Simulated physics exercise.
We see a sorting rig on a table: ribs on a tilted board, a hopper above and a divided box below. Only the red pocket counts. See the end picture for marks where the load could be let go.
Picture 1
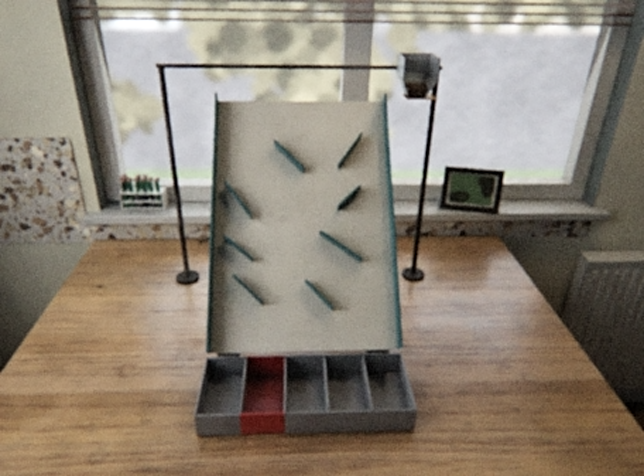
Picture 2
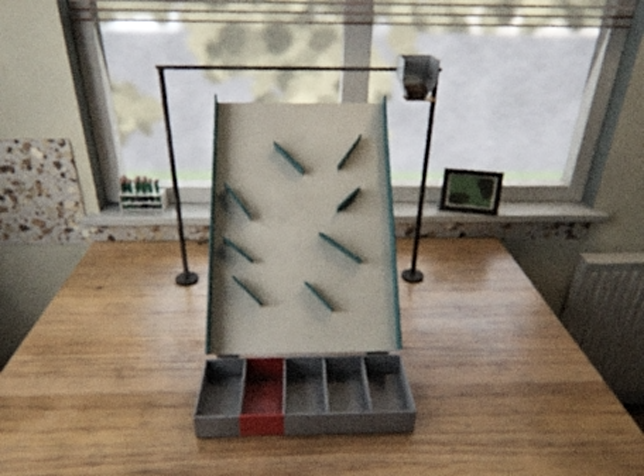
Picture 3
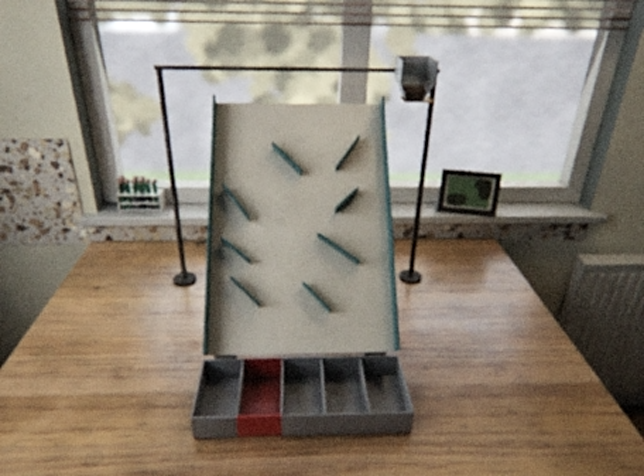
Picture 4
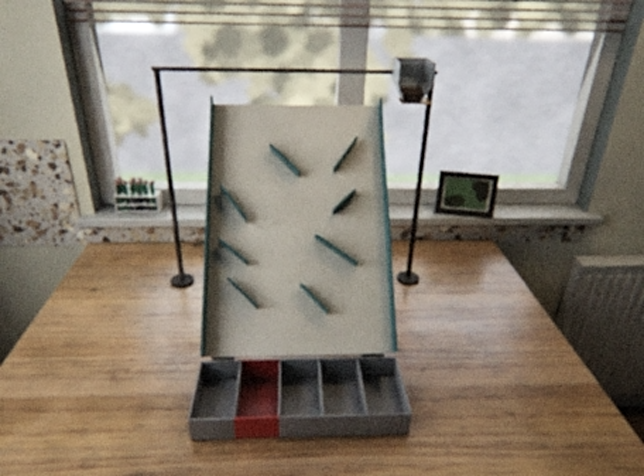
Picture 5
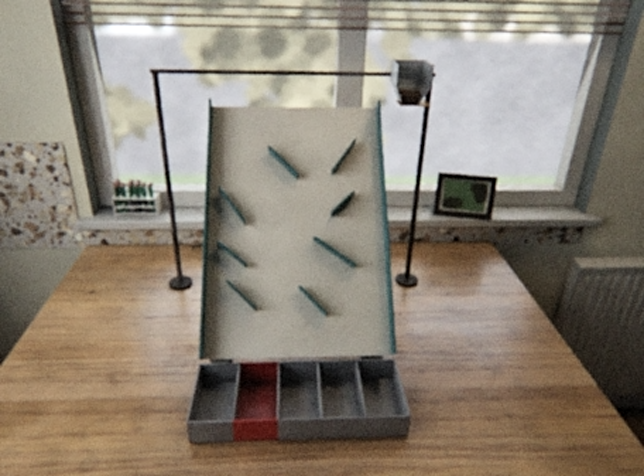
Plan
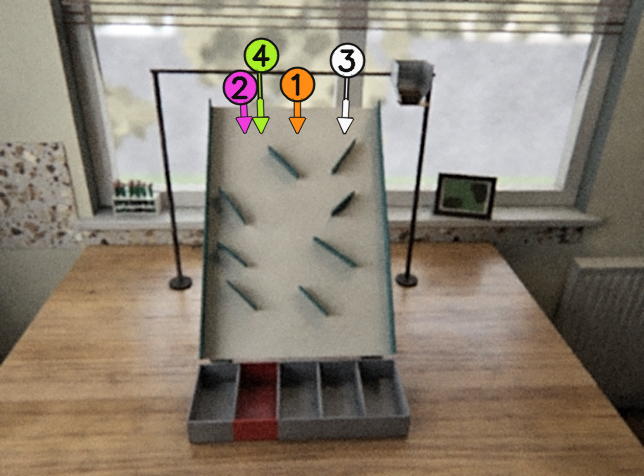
At the start, a tilted board with angled ribs stands on a wooden table, a small hopper above its right side and a divided box with one red pocket below. The view drifts very slightly, while the hopper, ribs and box stay unchanged through to the end.
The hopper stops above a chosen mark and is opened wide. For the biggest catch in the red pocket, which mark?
Mark 3.
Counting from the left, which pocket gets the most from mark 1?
The fifth from the left.
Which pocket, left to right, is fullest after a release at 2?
The third.
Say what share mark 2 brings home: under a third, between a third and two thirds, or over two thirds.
Mark 2 gives under a third.
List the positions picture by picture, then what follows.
The first picture shows hopper at (416, 89), allspice berries, door shut.
The second picture shows ribs (274, 141) to (303, 170), (338, 165) to (361, 134), (225, 183) to (250, 217).
The third picture shows ribs (336, 208) to (358, 187), (221, 237) to (249, 261), (318, 233) to (360, 262).
The fourth picture shows ribs (228, 278) to (256, 306), (301, 283) to (328, 312).
The fifth picture shows red pocket at (256, 429), number 2 of 5 from the left.
On the marked copy, mark 1 meets the board at (297, 127); mark 2 meets the board at (244, 127); mark 3 meets the board at (344, 127); mark 4 meets the board at (261, 127).
With 1, a small part in the red pocket, nearly all in other pockets.
With 2, a small part in the red pocket, most in other pockets, a small part outside the box.
With 3, about half in the red pocket, about a third in other pockets, a small part outside the box.
With 4, about a quarter in the red pocket, most in other pockets.
